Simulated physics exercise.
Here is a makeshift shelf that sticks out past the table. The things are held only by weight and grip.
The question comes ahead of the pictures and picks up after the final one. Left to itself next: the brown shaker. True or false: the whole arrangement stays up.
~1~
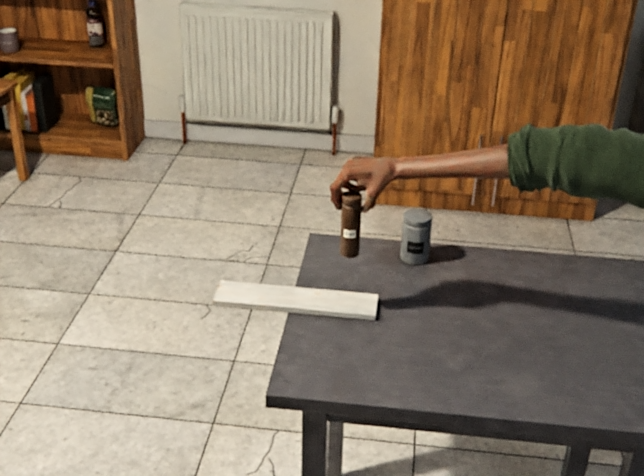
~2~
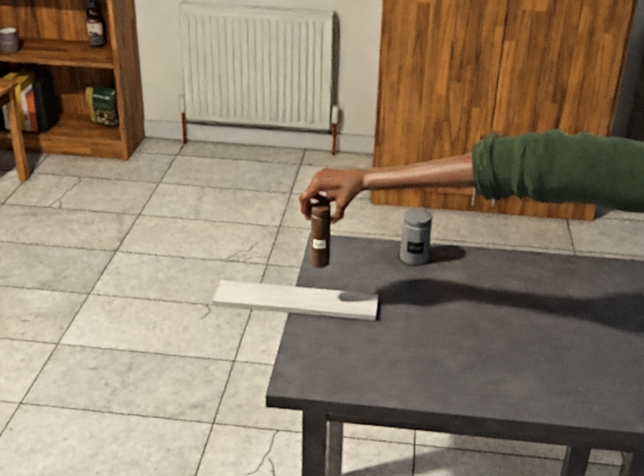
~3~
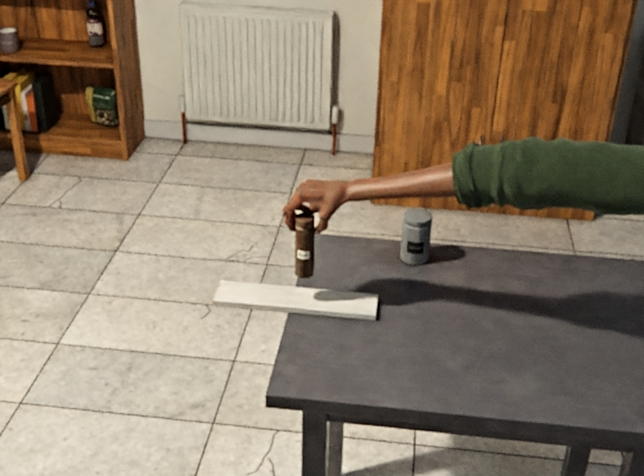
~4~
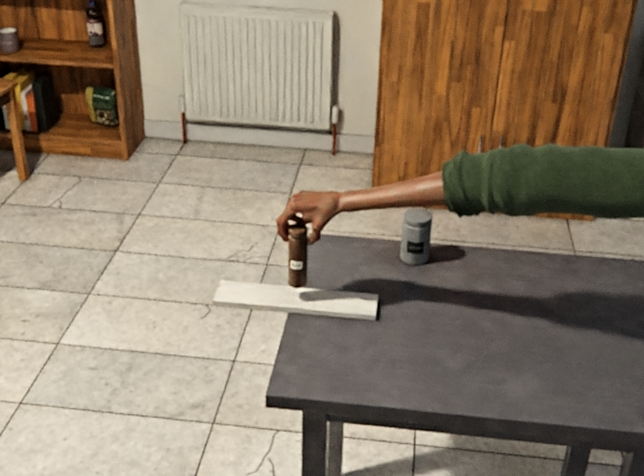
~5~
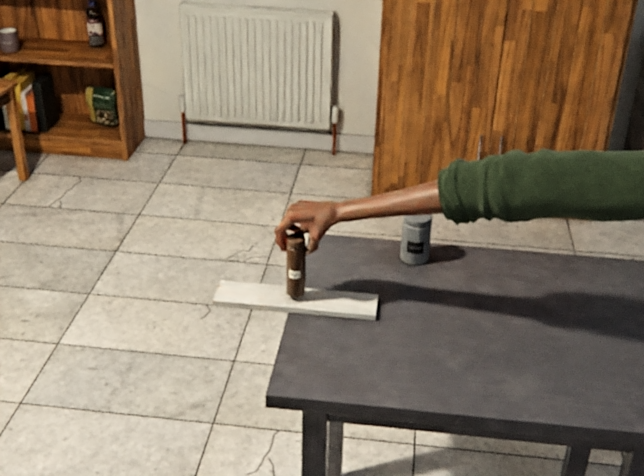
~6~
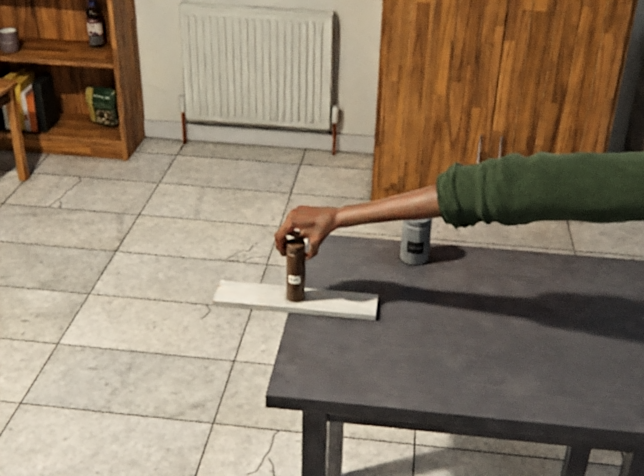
True.
Then, 0.80 s on from there, no change.
Then, 1.70 s on from there, brown shaker resting near (296, 271).
In the end, all 3 unmoved. At the end, from the last picture's camera, brown shaker near (296, 271). The board keeps its balance.
